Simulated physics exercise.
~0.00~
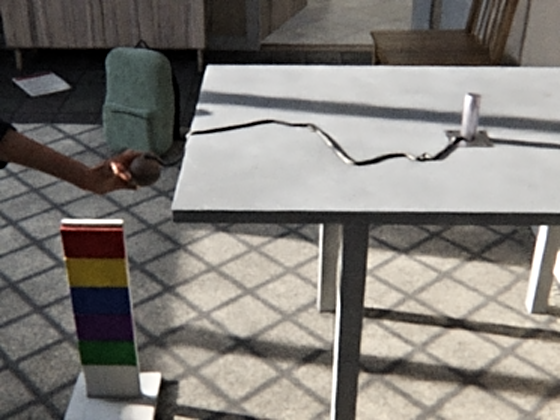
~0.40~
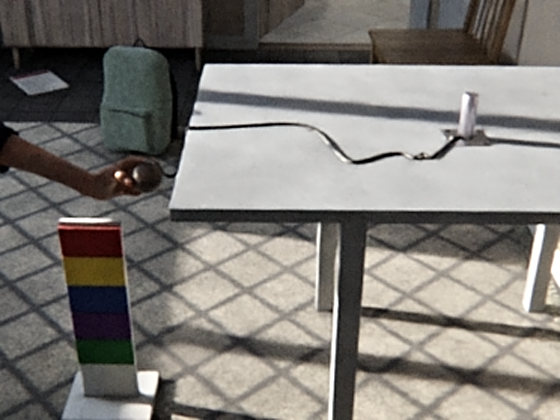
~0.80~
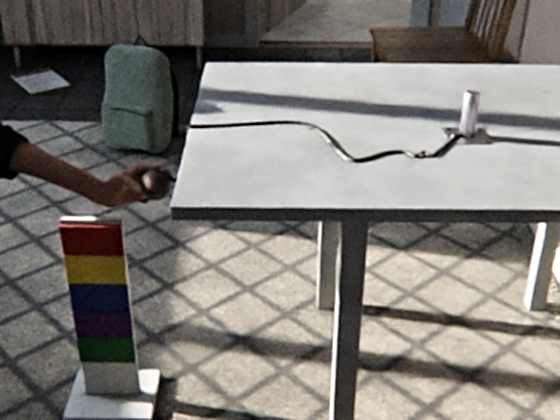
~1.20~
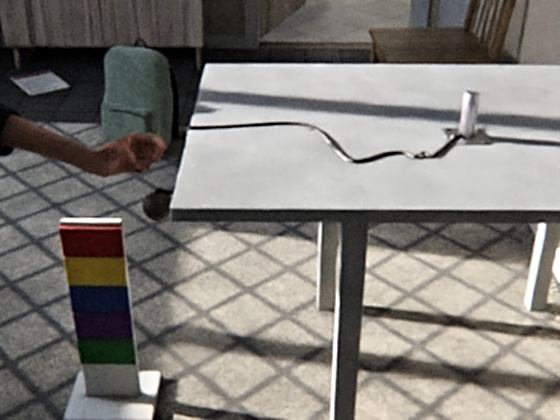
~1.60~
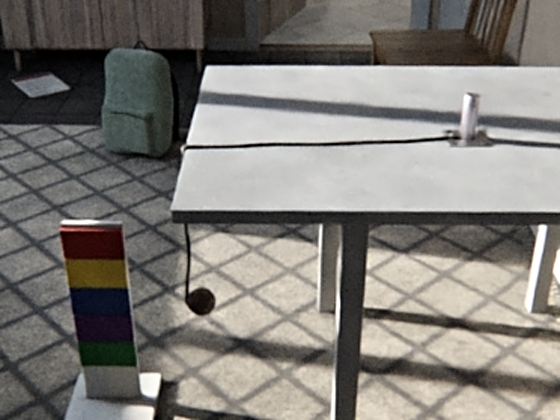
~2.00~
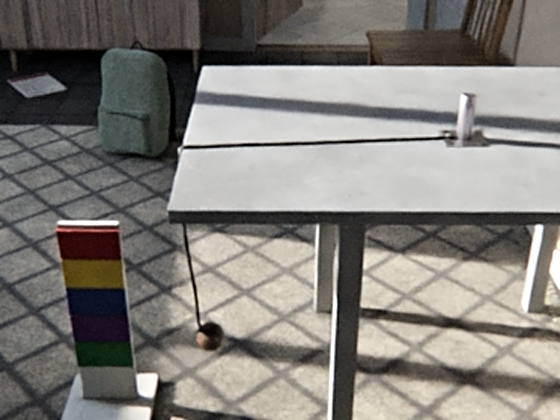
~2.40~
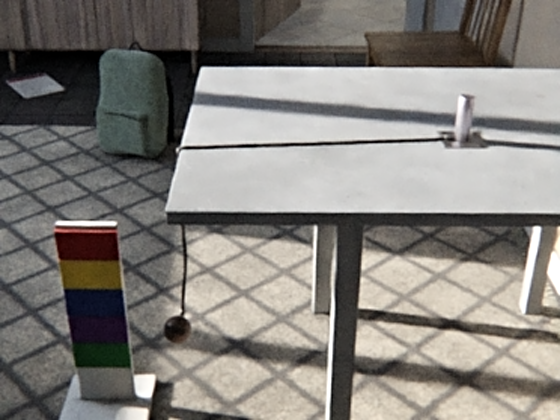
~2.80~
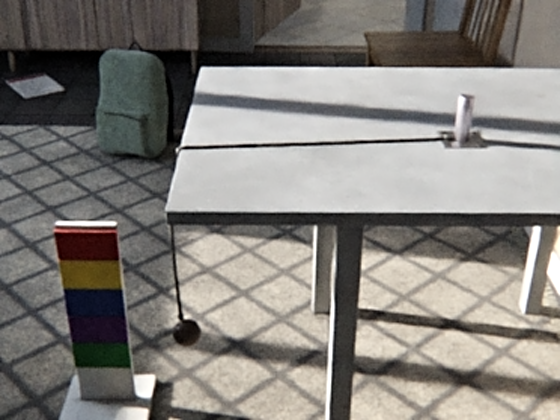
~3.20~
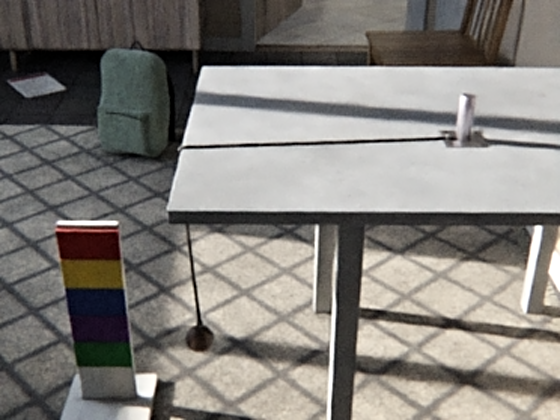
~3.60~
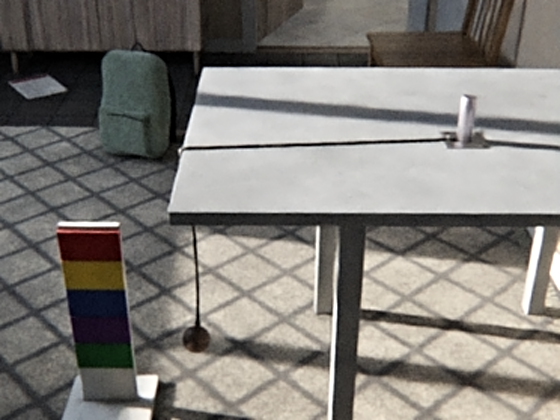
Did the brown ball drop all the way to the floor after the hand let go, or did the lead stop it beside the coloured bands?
The lead stopped the ball and held it hanging past the table edge, with its middle level with the purple band.
